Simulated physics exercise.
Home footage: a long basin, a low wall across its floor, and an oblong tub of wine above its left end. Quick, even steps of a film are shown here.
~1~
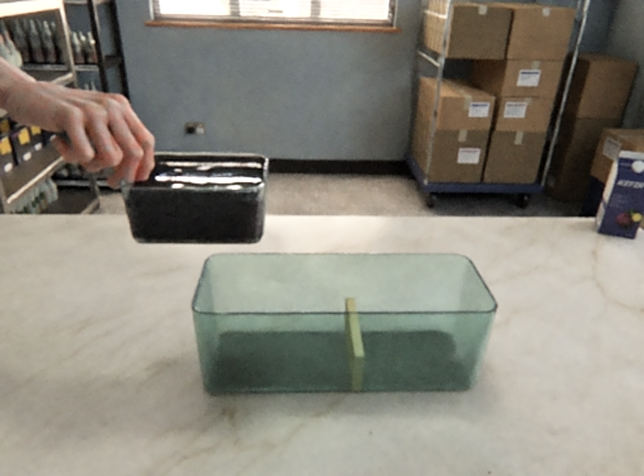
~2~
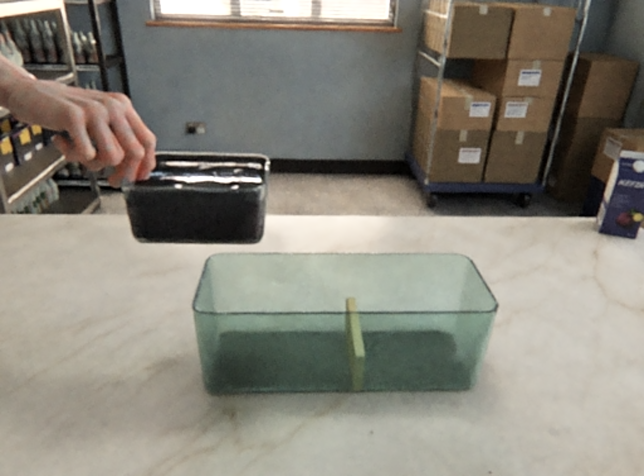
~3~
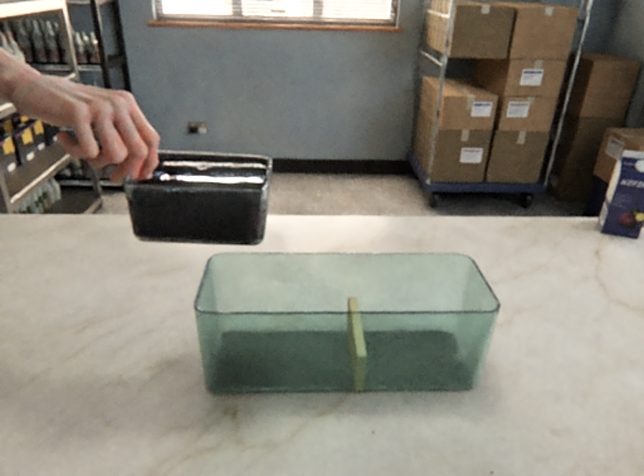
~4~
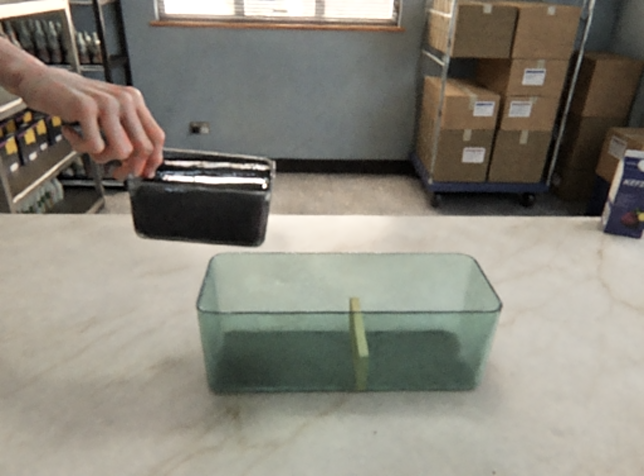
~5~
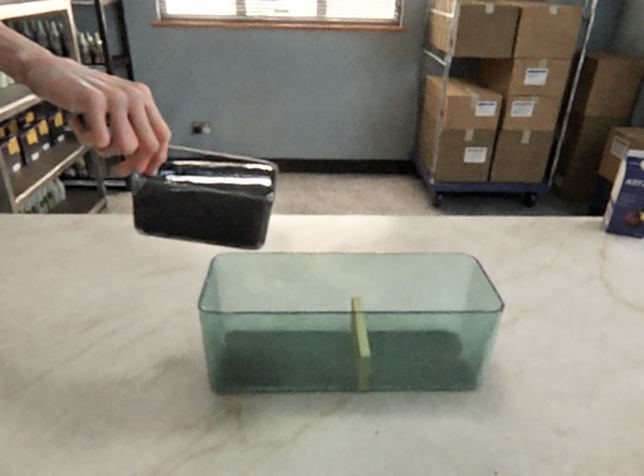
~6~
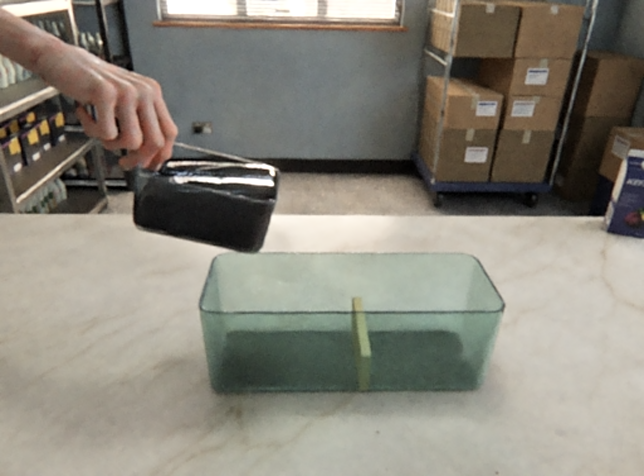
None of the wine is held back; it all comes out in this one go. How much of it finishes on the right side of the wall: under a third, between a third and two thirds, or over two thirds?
Under a third.
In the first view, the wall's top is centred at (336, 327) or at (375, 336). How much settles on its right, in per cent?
In order, near 30 and 10 in a hundred.
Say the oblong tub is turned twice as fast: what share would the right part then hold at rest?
Around 5 per cent ends up there.
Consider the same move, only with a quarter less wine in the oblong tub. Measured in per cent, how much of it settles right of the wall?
That share would be some 0 parts in a hundred.
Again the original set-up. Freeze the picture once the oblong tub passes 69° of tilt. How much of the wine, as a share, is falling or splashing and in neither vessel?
It's close to 35 percent.
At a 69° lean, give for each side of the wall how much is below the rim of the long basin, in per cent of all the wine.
Left 30 per cent, right 0 per cent.
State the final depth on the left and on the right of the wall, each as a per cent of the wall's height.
Left near 50; right near 0.
A moment on, the oblong tub is tipped part way and 33 per cent is still to pour, 32 is left of the wall and 0 right of it.
Next, the oblong tub is tipped right over and 5 per cent is still to pour, 83 is left of the wall and 2 right of it.
Then the oblong tub is tipped right over and 0 per cent is still to pour, 89 is left of the wall and 4 right of it.
Later the oblong tub is tipped right over and 0 per cent is still to pour, 89 is left of the wall and 4 right of it.
Finally, 89 per cent lies left of the wall, 4 right of it and 7 outside.
